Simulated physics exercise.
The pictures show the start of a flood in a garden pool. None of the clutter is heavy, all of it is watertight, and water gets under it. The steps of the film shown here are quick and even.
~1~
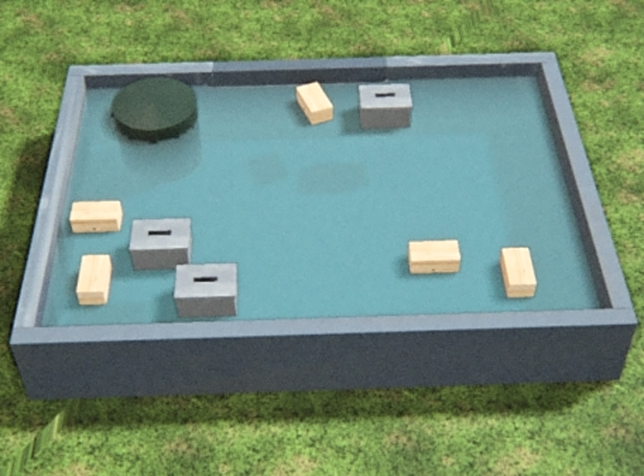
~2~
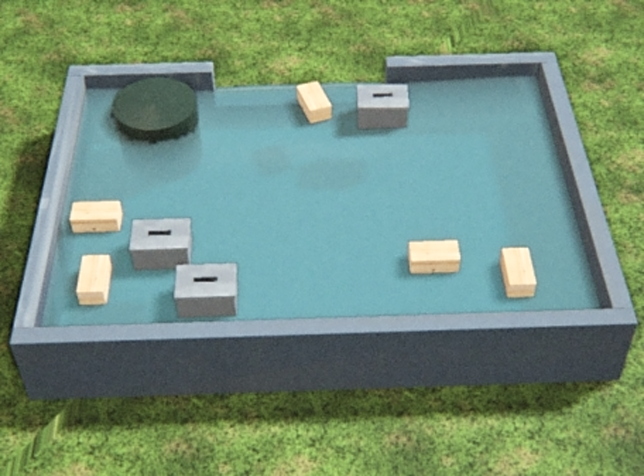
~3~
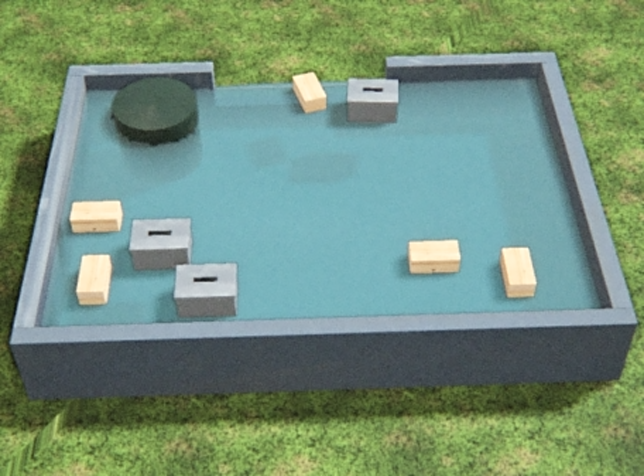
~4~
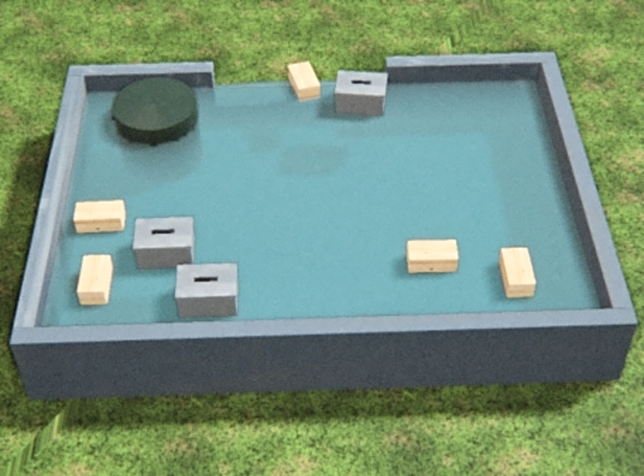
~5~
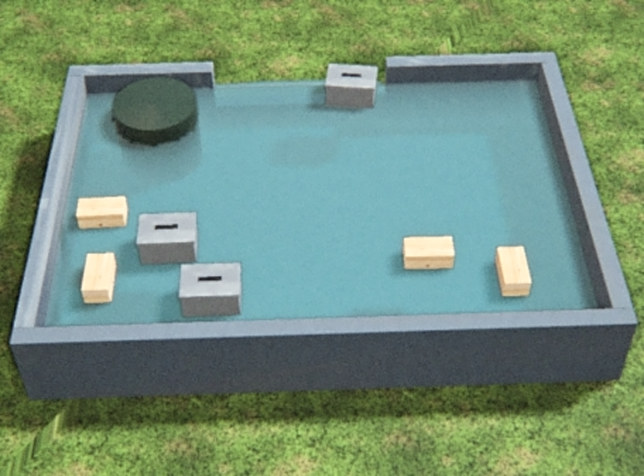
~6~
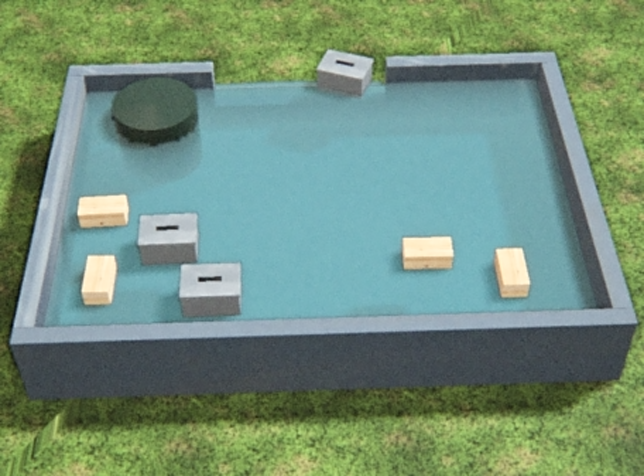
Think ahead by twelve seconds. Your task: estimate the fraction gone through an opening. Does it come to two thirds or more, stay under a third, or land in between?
Fraction: Below one third.
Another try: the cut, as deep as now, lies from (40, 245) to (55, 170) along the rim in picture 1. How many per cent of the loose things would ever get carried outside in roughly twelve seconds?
About 20 percent, I'd say.
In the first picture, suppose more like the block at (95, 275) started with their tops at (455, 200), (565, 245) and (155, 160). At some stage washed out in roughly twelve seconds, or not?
First one does not escape, second one does not escape, third one makes it out.
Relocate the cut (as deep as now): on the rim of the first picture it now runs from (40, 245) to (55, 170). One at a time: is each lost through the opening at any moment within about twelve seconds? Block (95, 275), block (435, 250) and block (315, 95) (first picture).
In the order given: Flushed out, retained, retained.
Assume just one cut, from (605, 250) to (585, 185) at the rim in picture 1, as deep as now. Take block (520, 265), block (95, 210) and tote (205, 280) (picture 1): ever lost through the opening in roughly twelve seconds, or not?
Taken in that order, the answers are swept away, not lost, not lost.
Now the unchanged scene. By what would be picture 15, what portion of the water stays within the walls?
Roughly 78 in a hundred.
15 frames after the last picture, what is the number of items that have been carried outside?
The number comes to 2.
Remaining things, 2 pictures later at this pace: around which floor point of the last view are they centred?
I'd put it roughly at (258, 301).
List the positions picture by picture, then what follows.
A tote at (385, 96) floats; a tote at (160, 234) floats; 0 of 8 have shifted, in the first picture.
A tote at (383, 96) floats, close to its start; a tote at (160, 234), afloat; 1 of 8 have shifted, in the second picture.
A tote at (373, 91) floats, close to its start; a tote at (160, 234) floats; 2 of 8 have shifted, in the third picture.
A tote at (361, 83), afloat, close to its start; a tote at (163, 233) floats, close to its start; 2 of 8 have shifted, in the fourth picture.
A tote at (352, 76), afloat, a stride from its start; a tote at (167, 228), afloat, close to its start; 6 of 8 have shifted, in the fifth picture.
A tote at (345, 64) floats, a stride from its start; a tote at (168, 229) floats, close to its start; 6 of 8 have shifted, in the sixth picture.
A moment on, 2 of 8 are out; 6 afloat.
Next, 2 of 8 are out; 6 afloat.
Later, 2 of 8 are out; 6 afloat.
In the end, 2 of 8 are out; 6 afloat.
